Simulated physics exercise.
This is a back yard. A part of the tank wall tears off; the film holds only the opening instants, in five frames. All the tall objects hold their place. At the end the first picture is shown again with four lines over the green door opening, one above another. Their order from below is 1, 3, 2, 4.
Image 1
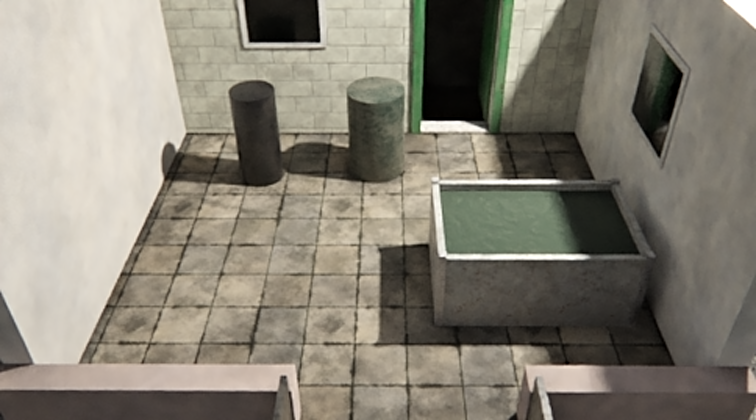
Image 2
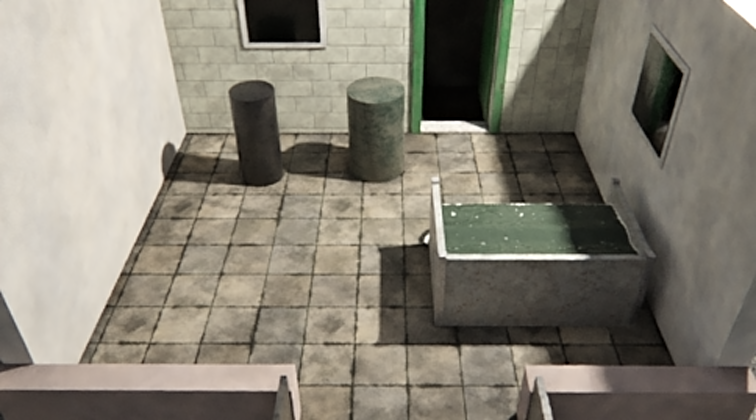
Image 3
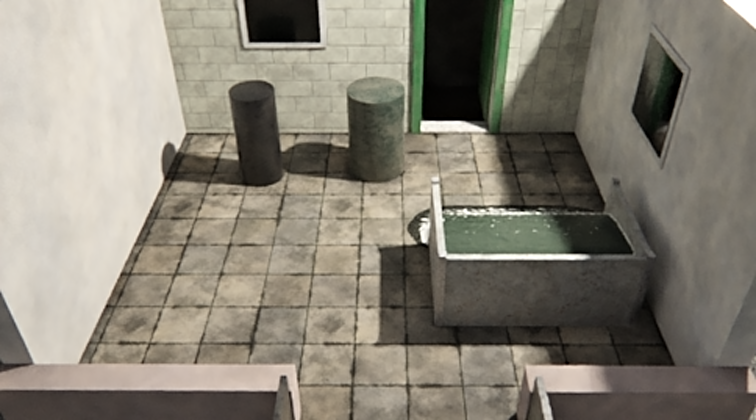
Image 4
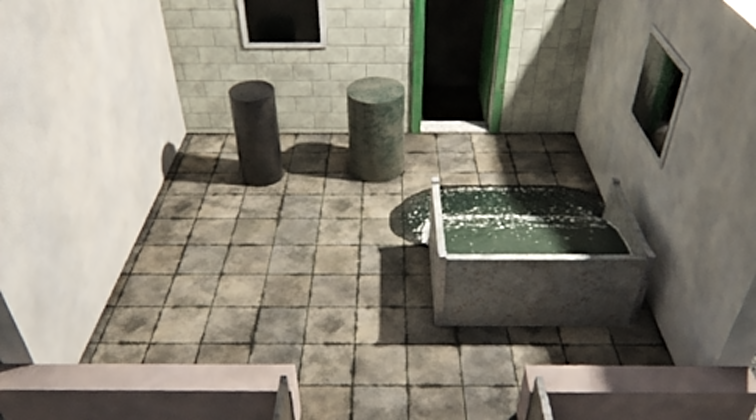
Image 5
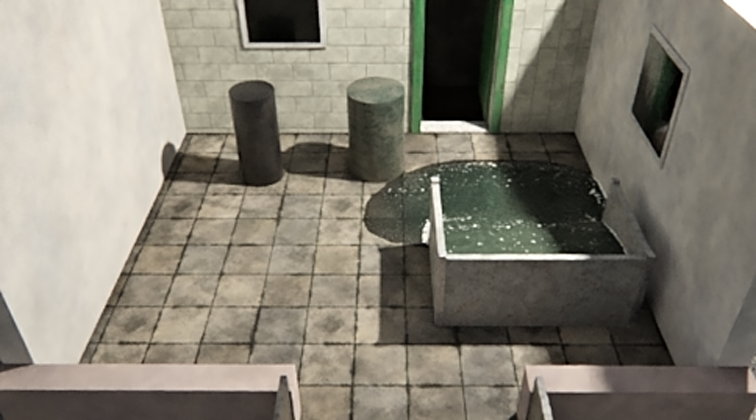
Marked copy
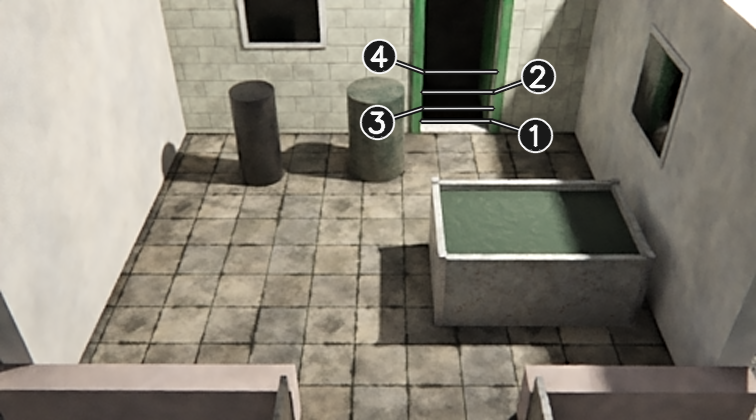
The footage shows a back yard with two cylinders, a green doorway and a stone tank of dark green water; the tank's far side opens, and water pours out behind it, spreading across the tiles toward the back wall.
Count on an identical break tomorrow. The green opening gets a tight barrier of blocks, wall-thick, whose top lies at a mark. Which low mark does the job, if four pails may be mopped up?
The answer is height 3.
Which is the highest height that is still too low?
Here it is height 1.
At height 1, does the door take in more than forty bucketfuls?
No, it does not.
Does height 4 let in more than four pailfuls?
No, not at all.
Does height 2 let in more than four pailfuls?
No, that is safe.
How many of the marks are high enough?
Three of them.
On the marked copy, 1 at (456, 121); 2 at (458, 92); 3 at (457, 108); 4 at (459, 71); from the bottom up 1, 3, 2, 4.
For height 1, about 14 bucketfuls get in.
For height 2, nothing gets over.
For height 3, a bucket or two gets in.
For height 4, nothing gets over.
